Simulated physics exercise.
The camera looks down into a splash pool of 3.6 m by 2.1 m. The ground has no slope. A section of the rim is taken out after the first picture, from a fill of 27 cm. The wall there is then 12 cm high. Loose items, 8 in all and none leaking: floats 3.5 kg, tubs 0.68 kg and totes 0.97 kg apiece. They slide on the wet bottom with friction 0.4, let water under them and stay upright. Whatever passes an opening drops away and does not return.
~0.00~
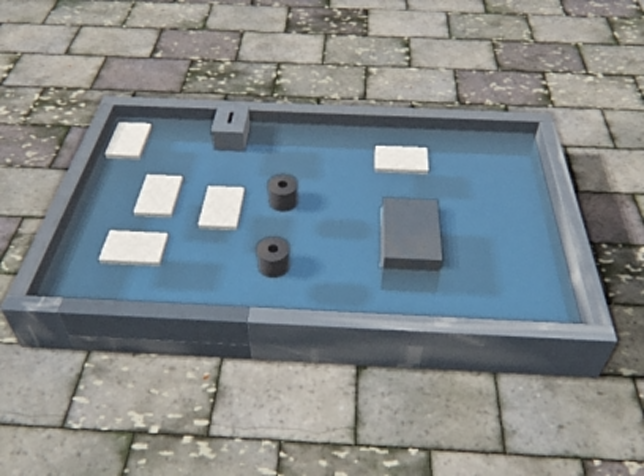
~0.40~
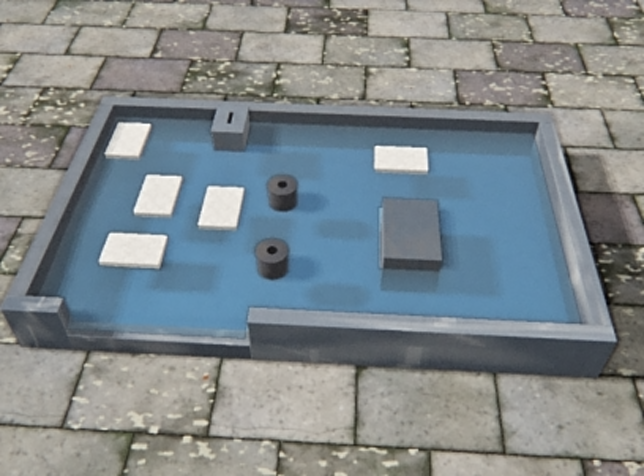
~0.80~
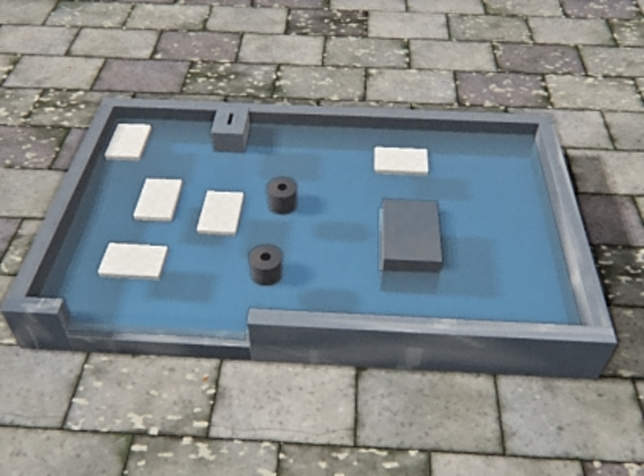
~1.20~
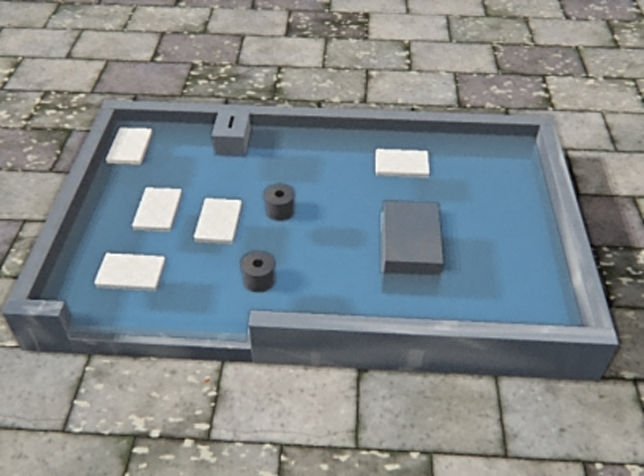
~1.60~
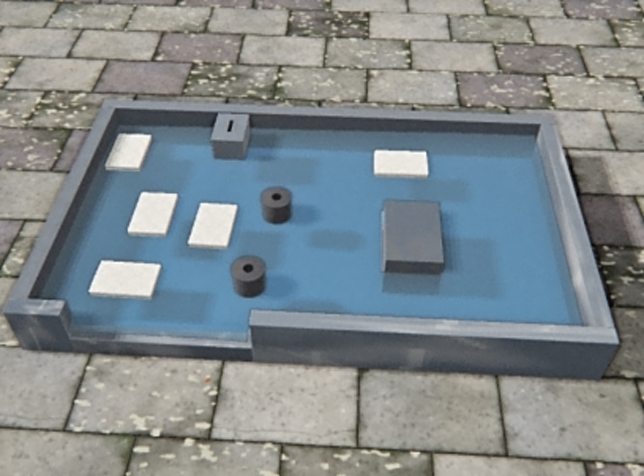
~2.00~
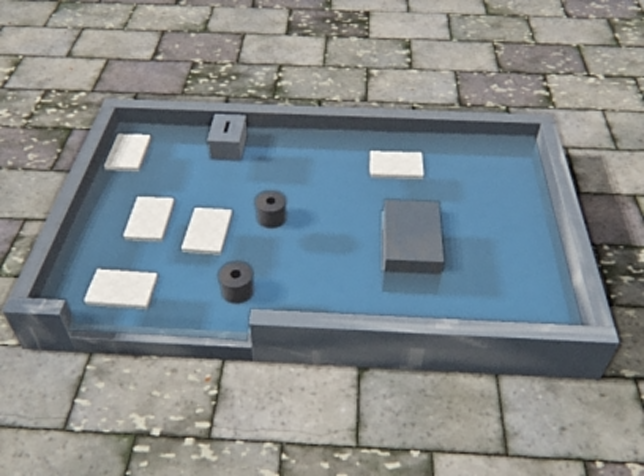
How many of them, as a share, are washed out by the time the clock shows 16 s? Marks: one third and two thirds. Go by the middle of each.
Share: Between one and two thirds.
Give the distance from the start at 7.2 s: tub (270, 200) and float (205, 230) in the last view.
In that order: 60 cm, 80 cm.
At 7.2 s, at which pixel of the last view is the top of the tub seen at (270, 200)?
Near (223, 239).
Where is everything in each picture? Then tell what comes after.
A float at (134, 246) floats; a tub at (273, 249) floats; 27 cm deep round most things; 0 of 8 have shifted, in the first picture.
A float at (134, 248) floats; a tub at (272, 251), afloat; 27 cm deep round most things; 0 of 8 have shifted, in the second picture.
A float at (133, 259) floats, 9 cm from its start; a tub at (266, 257) floats, 7 cm from its start; about 1910 L in view; 2 of 8 have shifted, in the third picture.
A float at (130, 270), afloat, 17 cm from its start; a tub at (258, 264), afloat, 14 cm from its start; about 1870 L in view; 5 of 8 have shifted, in the fourth picture.
A float at (125, 278) floats, 25 cm from its start; a tub at (248, 269) floats, 21 cm from its start; 25 cm deep round most things; 6 of 8 have shifted, in the fifth picture.
A float at (121, 287), afloat, 34 cm from its start; a tub at (236, 275), afloat, 31 cm from its start; 25 cm deep round most things; 8 of 8 have shifted, in the sixth picture.
After 3.2 s 1 of 8 are out; 7 afloat.
After 7.2 s 2 of 8 are out; 6 afloat.
After 12.0 s 4 of 8 are out; 4 afloat.
After 16.0 s 4 of 8 are out; 4 afloat.
